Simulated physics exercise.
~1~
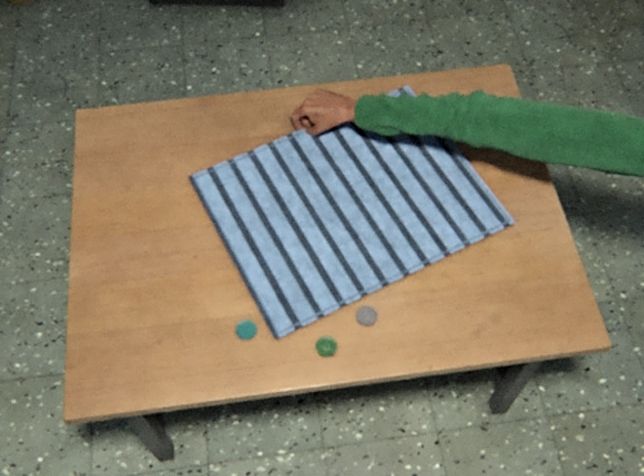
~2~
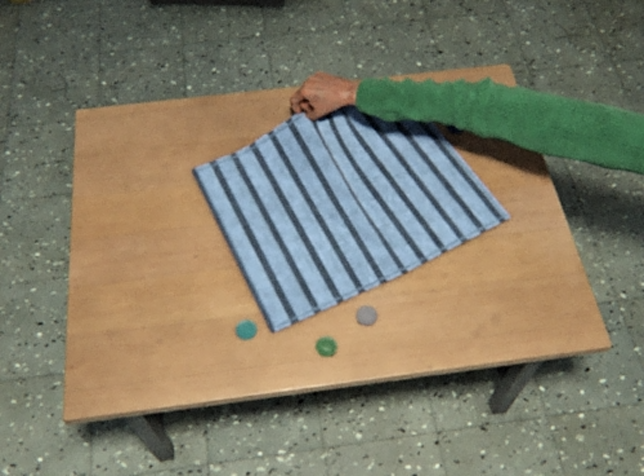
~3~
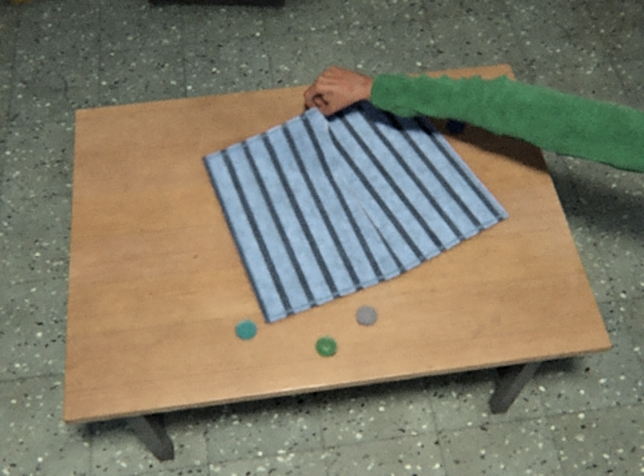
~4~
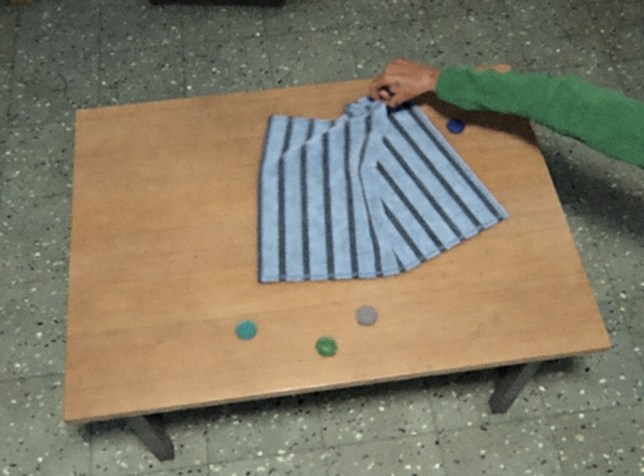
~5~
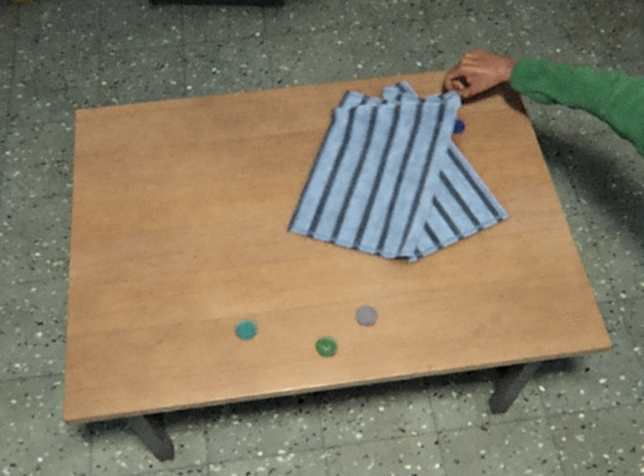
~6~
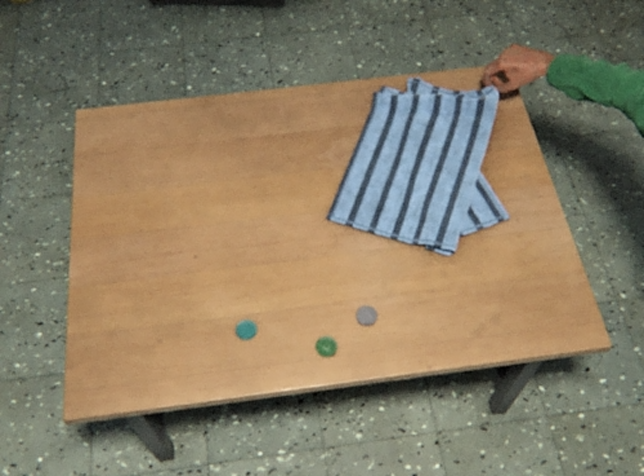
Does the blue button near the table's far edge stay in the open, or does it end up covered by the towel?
It ends up covered by the towel. The folded cloth is drawn to the right over it, while the three pieces near the front of the table stay uncovered.
